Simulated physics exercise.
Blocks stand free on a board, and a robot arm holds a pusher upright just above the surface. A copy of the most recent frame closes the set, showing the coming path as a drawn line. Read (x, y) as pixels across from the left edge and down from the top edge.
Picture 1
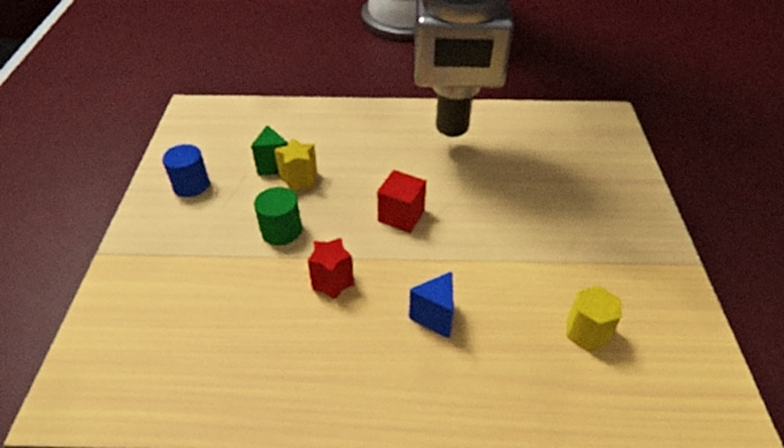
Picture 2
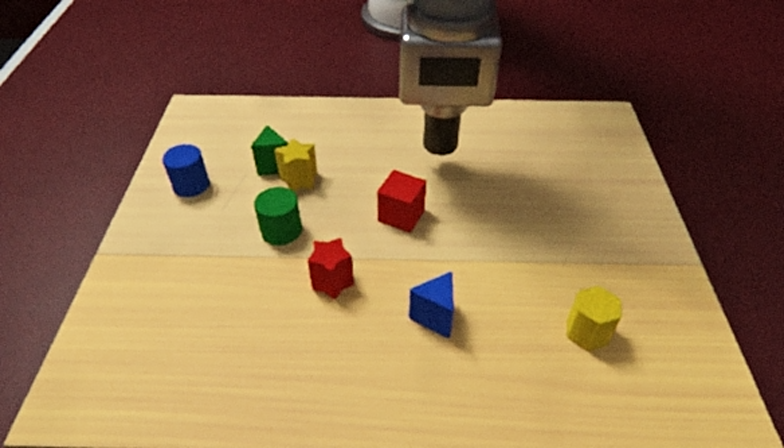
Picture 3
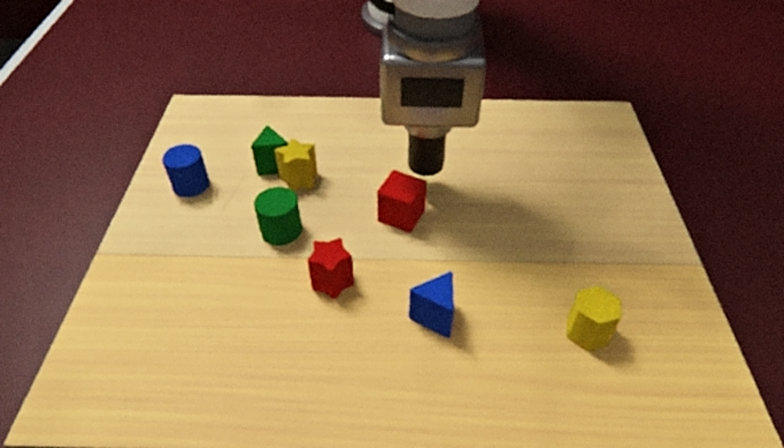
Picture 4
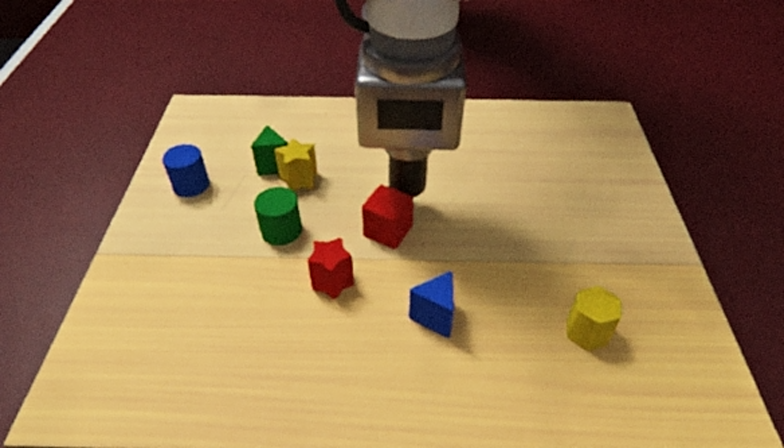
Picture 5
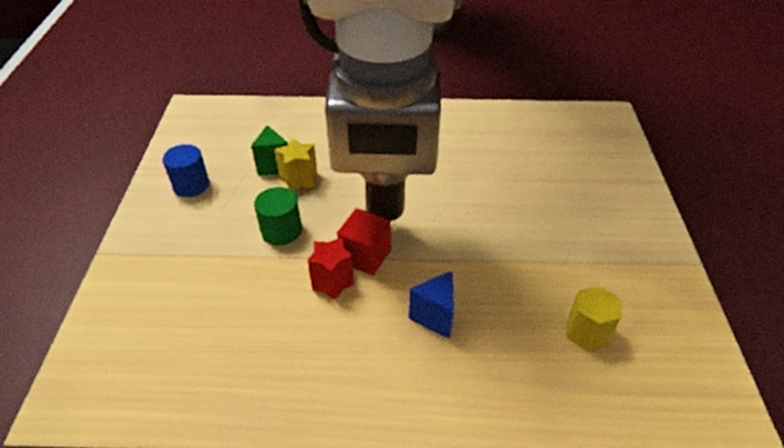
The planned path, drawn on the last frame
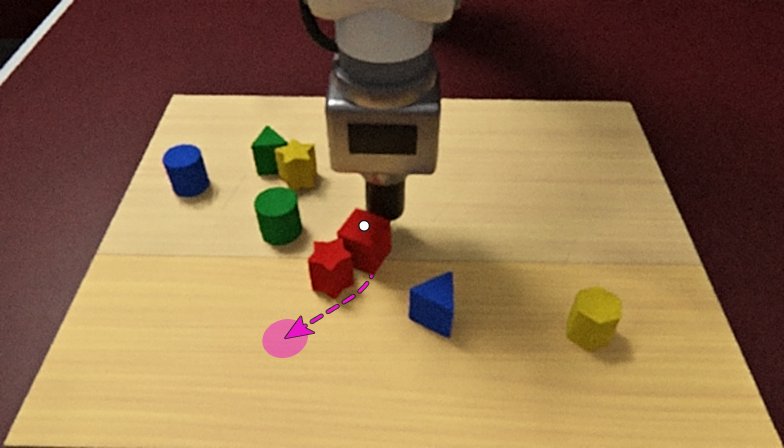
A robot arm holds a dark pusher upright over a pale wooden board on a dark red surface, seen from a fixed, raised view. Blue and green cylinders, a green triangle and a yellow star sit left, a red cube and red star near the middle, a blue triangle and yellow hexagon lower right. The pusher moves down and left, reaches the cube and pushes it beside the red star.
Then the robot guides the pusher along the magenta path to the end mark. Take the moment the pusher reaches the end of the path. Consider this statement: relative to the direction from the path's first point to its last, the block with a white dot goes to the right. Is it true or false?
The claim holds.
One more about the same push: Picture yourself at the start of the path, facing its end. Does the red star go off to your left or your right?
So, looking from the first point of the path to the last, the red star moves rightwards.
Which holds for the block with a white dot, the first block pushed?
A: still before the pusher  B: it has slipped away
A - still before the pusher.
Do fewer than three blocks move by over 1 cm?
Yes, that is how it ends up.
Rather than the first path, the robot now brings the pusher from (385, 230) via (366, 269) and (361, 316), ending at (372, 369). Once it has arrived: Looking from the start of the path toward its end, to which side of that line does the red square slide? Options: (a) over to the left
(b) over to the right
Letter b.
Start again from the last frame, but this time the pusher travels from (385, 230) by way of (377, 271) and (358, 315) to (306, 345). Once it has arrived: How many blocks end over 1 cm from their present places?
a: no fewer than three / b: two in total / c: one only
Letter b.
The drawn path runs from (385, 230) via (374, 271) and (337, 306), ending at (285, 338); the dot is on the red square.
On the path given first. One third of the way, pusher (373, 252); red star (295, 277); red square (336, 263), turned 40° clockwise.
Two thirds of the way, pusher (334, 287); red star (244, 302), turned 15° clockwise; red square (289, 295), turned 50° clockwise.
At the end, pusher (281, 319); red star (183, 324), turned 25° clockwise; red square (229, 322), turned 60° clockwise; blue triangular piece not moved.
